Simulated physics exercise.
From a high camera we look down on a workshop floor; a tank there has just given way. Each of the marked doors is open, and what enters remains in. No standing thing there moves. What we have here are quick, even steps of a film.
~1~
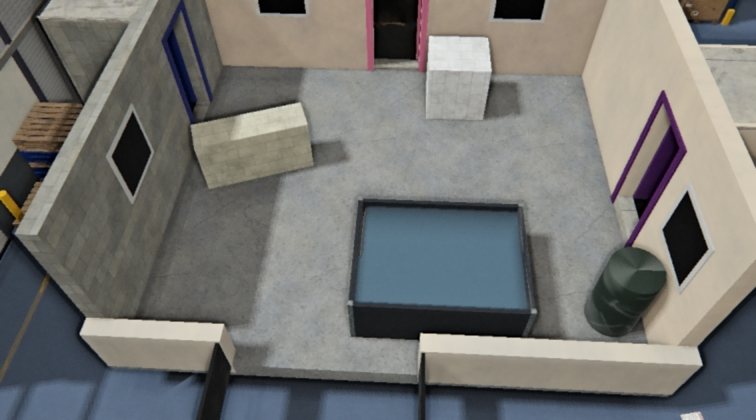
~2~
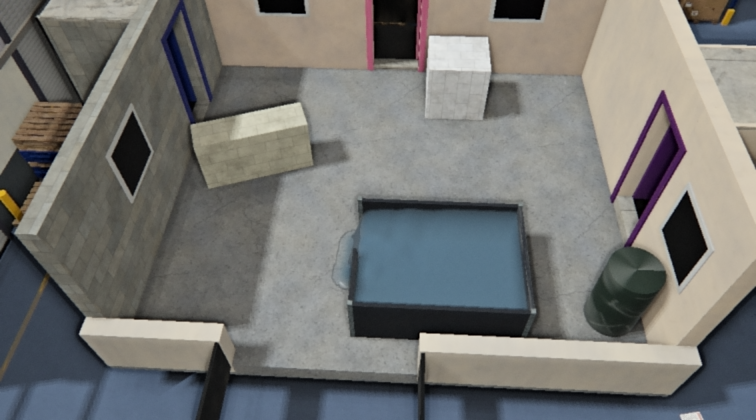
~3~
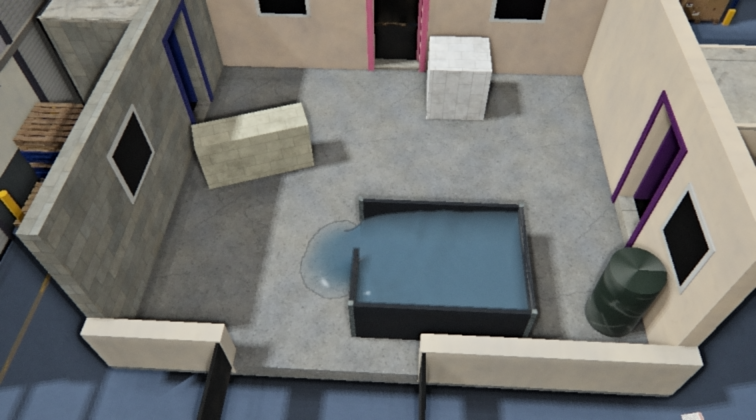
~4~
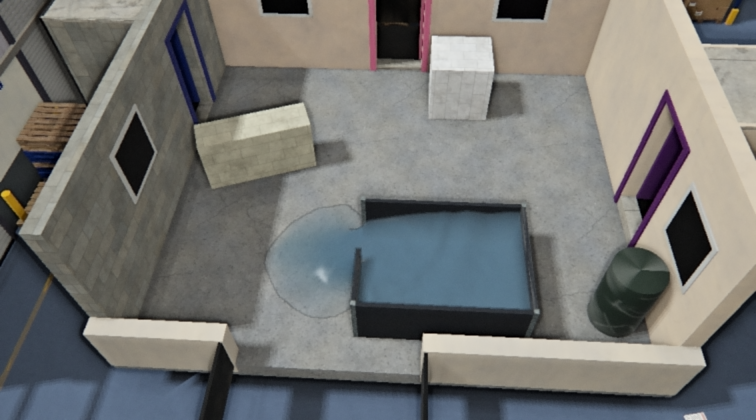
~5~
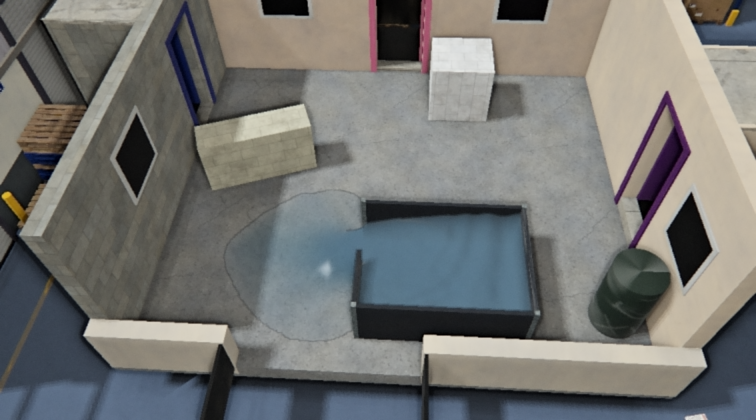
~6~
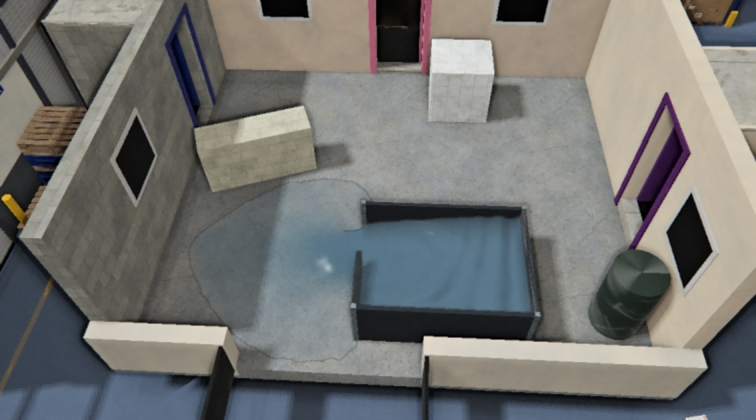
A walled workshop floor, open to the view from high above, holds a dark-edged tank of blue water at its lower centre-right. Around it stand a beige block at left, a white block near the pink-framed doorway at back, a dark green barrel at right, and blue and purple doorways. The still water pours through the tank's left side and spreads leftward in a widening, thinning sheet.
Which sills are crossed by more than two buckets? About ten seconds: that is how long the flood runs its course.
The purple door sill is not crossed by that much. The pink door sill is not crossed by that much. The blue door sill is not crossed by that much.
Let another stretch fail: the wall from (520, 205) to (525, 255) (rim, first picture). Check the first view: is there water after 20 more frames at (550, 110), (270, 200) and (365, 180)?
Going through them, the first would be submerged, the next still bare and the last still bare.
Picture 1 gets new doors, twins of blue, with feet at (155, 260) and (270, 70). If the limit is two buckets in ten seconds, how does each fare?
Exceeds it; exceeds it.
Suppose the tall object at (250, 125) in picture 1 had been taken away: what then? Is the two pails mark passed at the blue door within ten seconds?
Blue exceeds it.
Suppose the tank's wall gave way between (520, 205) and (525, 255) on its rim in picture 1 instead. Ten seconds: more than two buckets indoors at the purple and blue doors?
As I see it, the purple door tops the mark and the blue door tops the mark too.
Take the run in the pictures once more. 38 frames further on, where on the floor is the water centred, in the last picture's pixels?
Near (320, 236) in the last view.
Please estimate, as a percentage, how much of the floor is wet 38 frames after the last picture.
Close to 65 %.
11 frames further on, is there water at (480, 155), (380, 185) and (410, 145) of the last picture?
Same order as asked: Dry as before; dry as before; dry as before.
A moment on, water covers 25 % of the floor; the purple door not reached, the pink door not reached, the blue door not reached.
Next, water covers 30 % of the floor; the purple door not reached, the pink door not reached, the blue door wet at the sill, nothing in.
Then, water covers 40 % of the floor; the purple door not reached, the pink door not reached, the blue door under two buckets in.
Later, water covers 65 % of the floor; the purple door not reached, the pink door wet at the sill, nothing in, the blue door under two buckets in.
In the end, water covers 90 % of the floor; the purple door wet at the sill, nothing in, the pink door wet at the sill, nothing in, the blue door under two buckets in.
